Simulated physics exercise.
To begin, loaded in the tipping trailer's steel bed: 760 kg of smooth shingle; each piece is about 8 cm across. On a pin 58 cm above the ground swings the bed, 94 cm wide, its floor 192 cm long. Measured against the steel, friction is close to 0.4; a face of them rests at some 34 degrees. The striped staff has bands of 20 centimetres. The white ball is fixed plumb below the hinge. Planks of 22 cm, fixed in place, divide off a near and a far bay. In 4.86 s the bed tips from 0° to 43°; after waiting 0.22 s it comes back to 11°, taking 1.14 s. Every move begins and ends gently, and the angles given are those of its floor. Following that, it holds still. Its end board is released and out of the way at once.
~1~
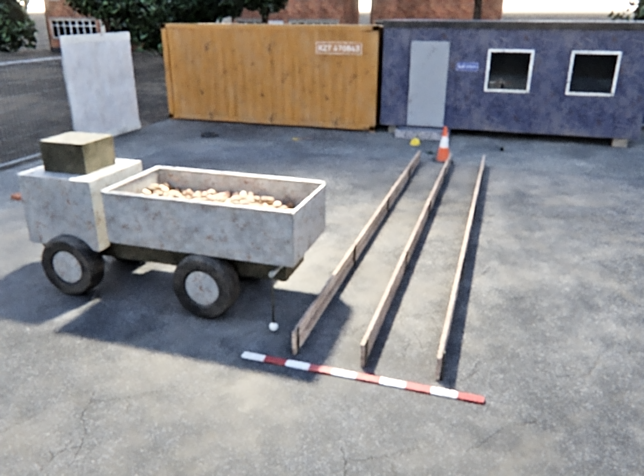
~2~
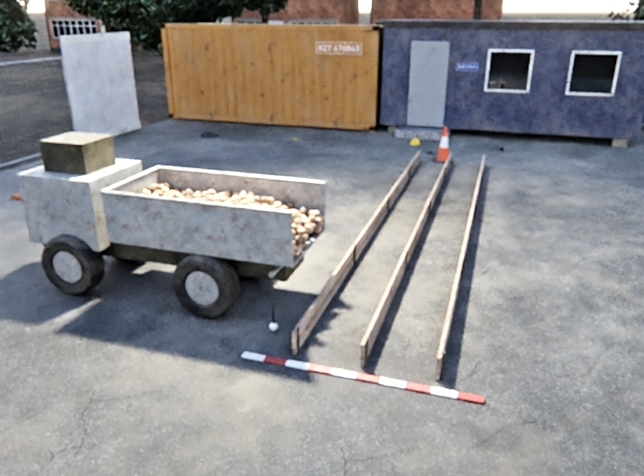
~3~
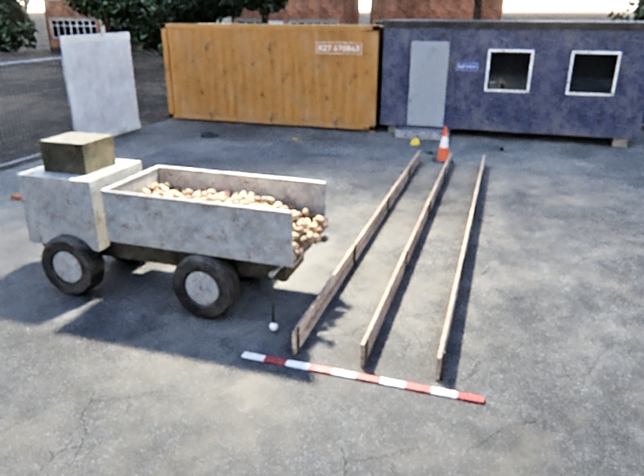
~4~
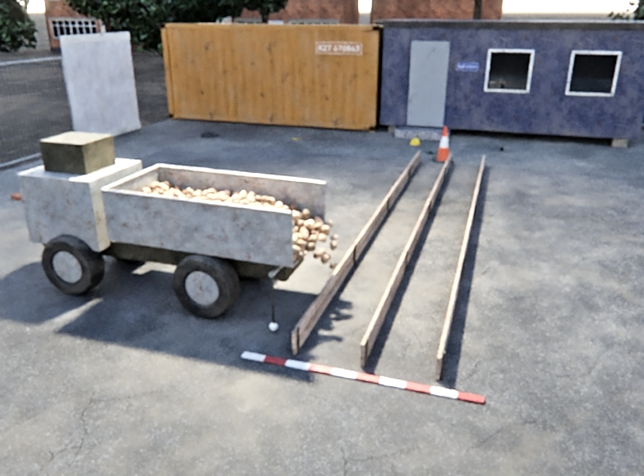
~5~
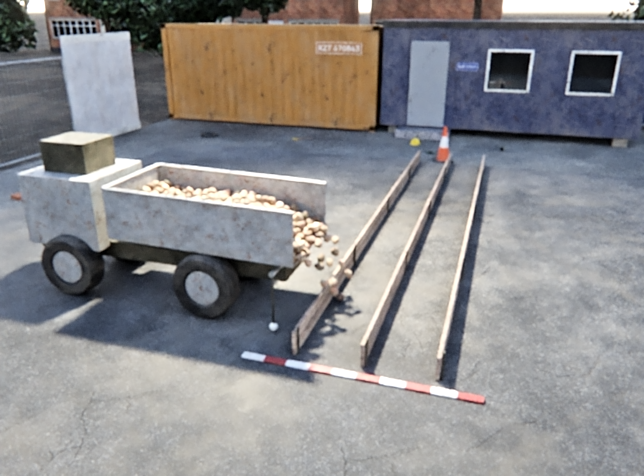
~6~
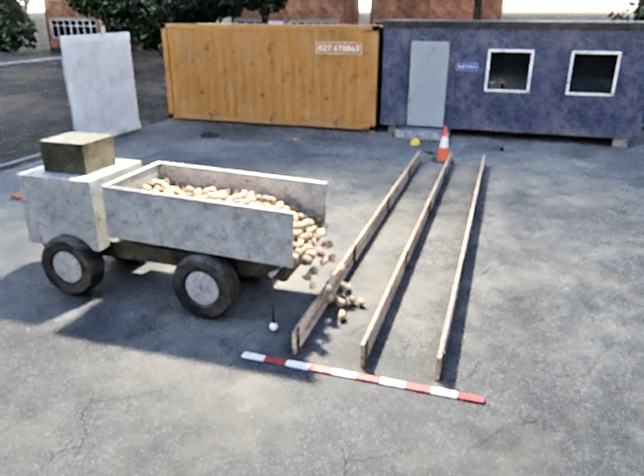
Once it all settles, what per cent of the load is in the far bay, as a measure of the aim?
Roughly 20 per cent is there once it settles.
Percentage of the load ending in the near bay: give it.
Near 70 in a hundred.
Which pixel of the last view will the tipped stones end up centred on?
The middle should be near (356, 305).
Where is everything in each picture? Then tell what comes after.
In the first picture, lip at (293, 267), floor tilted 0°, highest stones at (202, 197).
In the second picture, lip at (293, 267), floor tilted 0°, highest stones at (202, 196).
In the third picture, the bed is at 0°, its lip at (293, 267); the top of the load is at (193, 195); 1 % has left.
In the fourth picture, lip at (293, 267), floor tilted 1°, highest stones at (194, 195); 2 % has left.
In the fifth picture, the bed is at 1°, its lip at (293, 267); the top of the load is at (187, 192); 2 % has left.
In the sixth picture, lip at (293, 267), floor tilted 2°, highest stones at (187, 191); 3 % has left.
A little later the floor is at 36°; 17 % in the bed, 5 % short of the bays, 70 % in the near bay, 8 % in the far bay; the foremost stones are at (431, 336).
Then the floor is at 43°; 0 % in the bed, 10 % short of the bays, 69 % in the near bay, 21 % in the far bay; the foremost stones are at (441, 330).
Later still the floor is at 11°; 0 % in the bed, 10 % short of the bays, 69 % in the near bay, 21 % in the far bay; the foremost stones are at (441, 330).
In the end the floor is at 11°; 0 % in the bed, 10 % short of the bays, 69 % in the near bay, 21 % in the far bay; the foremost stones are at (441, 330).
